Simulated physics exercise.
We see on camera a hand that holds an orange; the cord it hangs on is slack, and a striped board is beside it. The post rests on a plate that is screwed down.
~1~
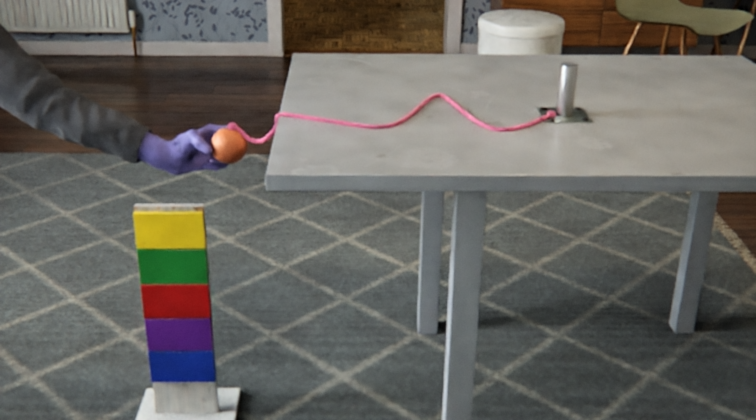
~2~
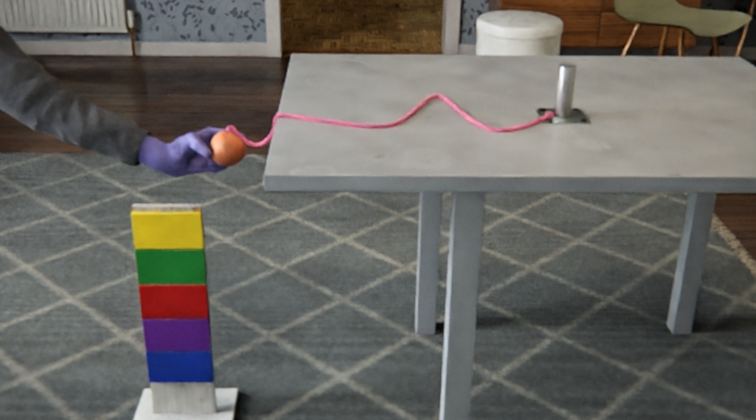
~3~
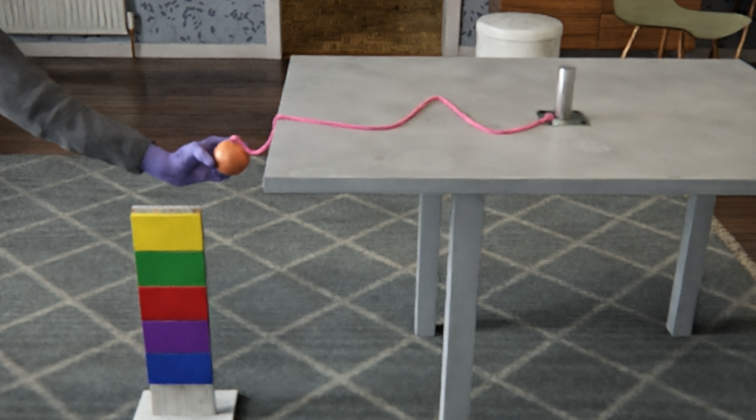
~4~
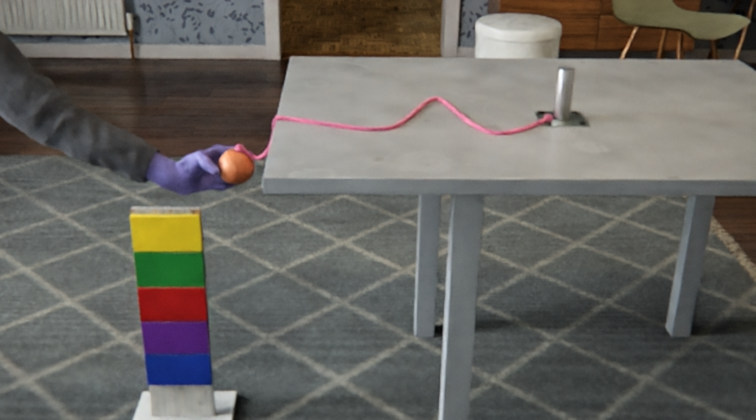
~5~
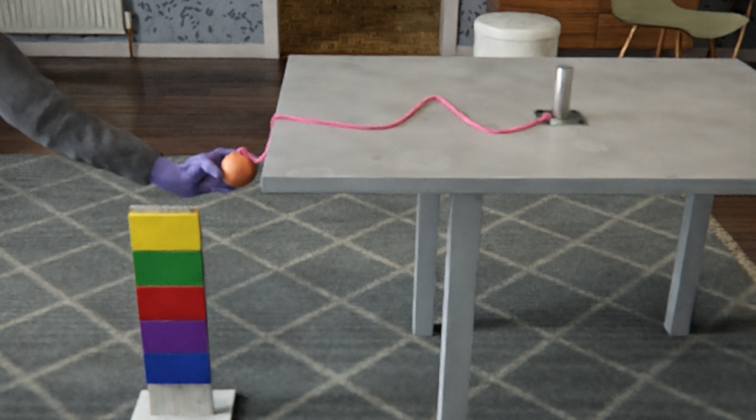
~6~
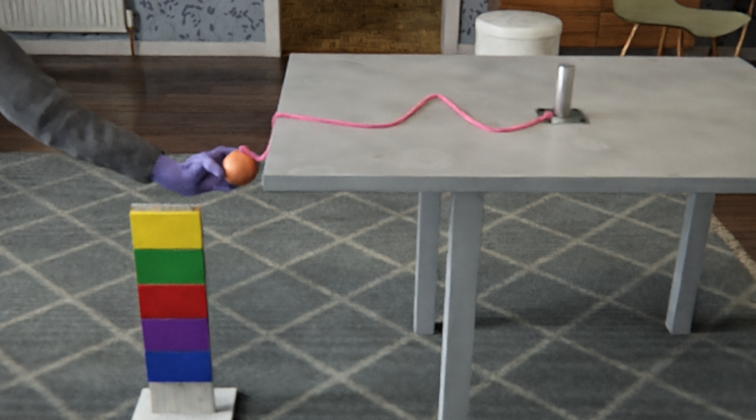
A gloved hand holding an orange lowers it slightly and shifts right beside a grey table, its slack pink cord staying nearly still.
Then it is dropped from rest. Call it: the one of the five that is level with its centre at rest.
My call is purple.
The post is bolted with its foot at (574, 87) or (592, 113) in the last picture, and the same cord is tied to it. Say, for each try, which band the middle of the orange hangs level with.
Result 1: Red. Result 2: Red.
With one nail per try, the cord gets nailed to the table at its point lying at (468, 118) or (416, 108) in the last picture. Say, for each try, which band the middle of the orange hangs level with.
Try one: Red. Try two: Yellow.
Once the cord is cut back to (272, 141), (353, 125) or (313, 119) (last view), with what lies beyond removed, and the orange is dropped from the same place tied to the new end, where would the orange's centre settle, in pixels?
Try by try: (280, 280), (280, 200) and (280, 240).
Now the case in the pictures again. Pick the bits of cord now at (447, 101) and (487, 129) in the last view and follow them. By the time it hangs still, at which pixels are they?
Well, the first one sits at (369, 113), and the second one sits at (460, 114).
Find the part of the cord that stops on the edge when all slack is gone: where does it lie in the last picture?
Near pixel (407, 116).
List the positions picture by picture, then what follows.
The first picture shows orange (229, 146); yellow (169, 232); green (173, 268); red (176, 302); purple (179, 335); blue (182, 367).
The second picture shows orange (228, 148); cord through (527, 126) (464, 115) (425, 101) (387, 126) (299, 118).
The third picture shows orange (231, 158).
The fourth picture shows orange (236, 166); cord through (526, 129) (463, 117) (424, 104) (386, 129) (298, 120).
The fifth picture shows orange (239, 169).
The sixth picture shows orange (240, 168); cord through (526, 126) (463, 115) (424, 101) (386, 126) (298, 117).
A little later, orange near (256, 326); level with purple.
Next, orange near (308, 321); level with purple.
Later still, orange near (270, 329); level with purple.
When it is over, orange near (285, 332); level with purple. Its middle rests at the purple band.
